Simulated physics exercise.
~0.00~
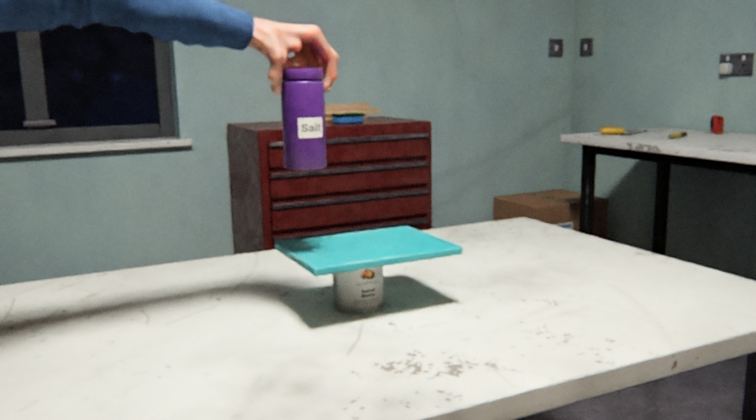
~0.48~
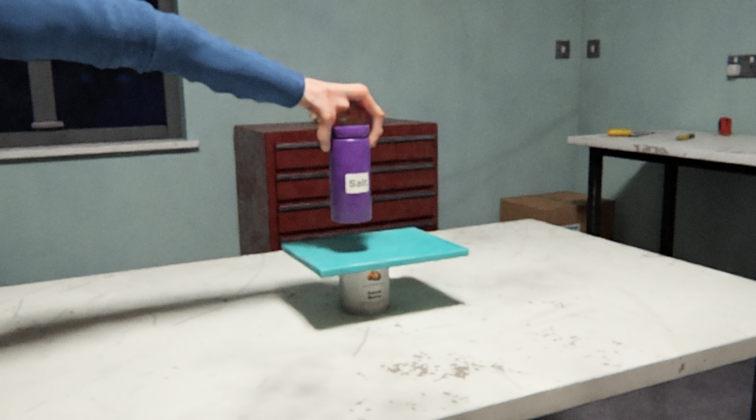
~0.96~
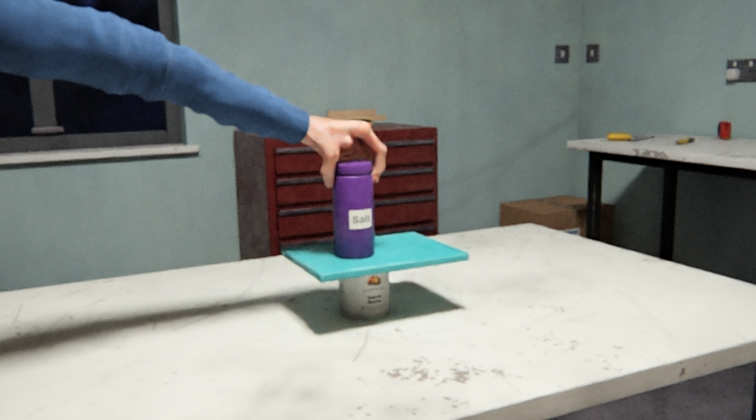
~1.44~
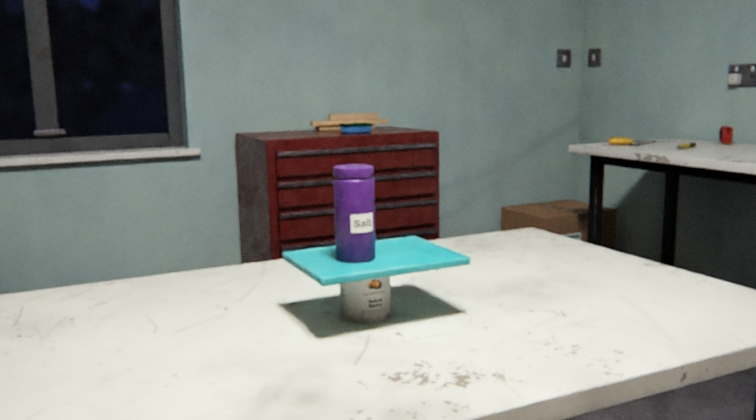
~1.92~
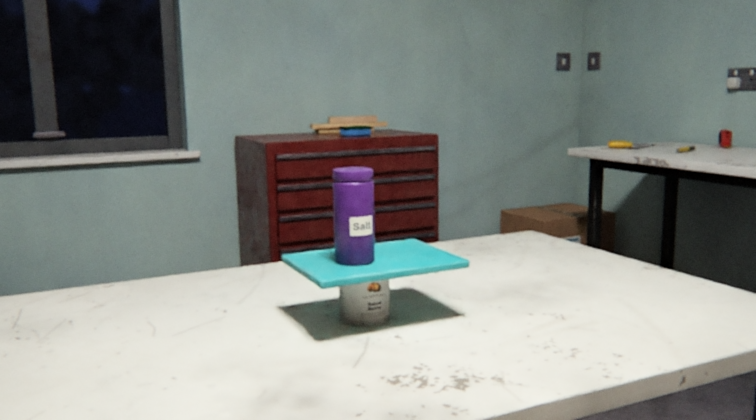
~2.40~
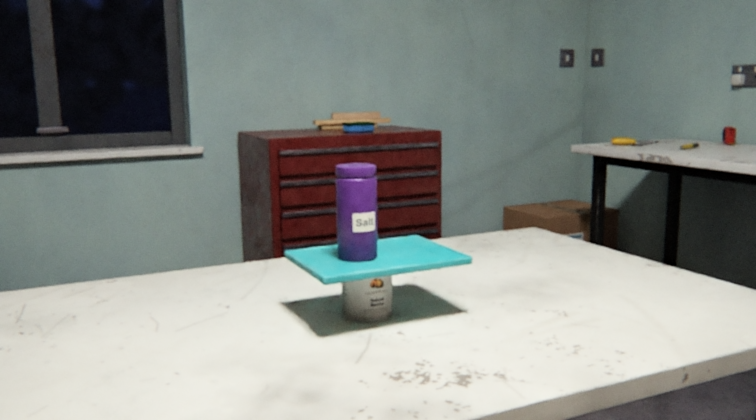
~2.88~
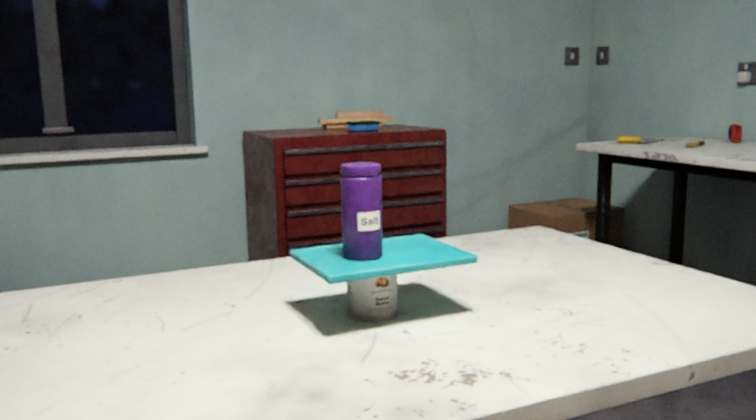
At first, a turquoise board rests on a small white tin on a pale, worn table, while a hand in a blue sleeve holds a purple jar labelled "Salt" in the air above it. The hand moves the jar a little to the right and lowers it toward the board. It then sets the jar down upright on top, fingers still around the lid. The hand lets go and withdraws out of view to the left. The camera sways slightly, but the jar, board and tin stay balanced, still stacked at the end.
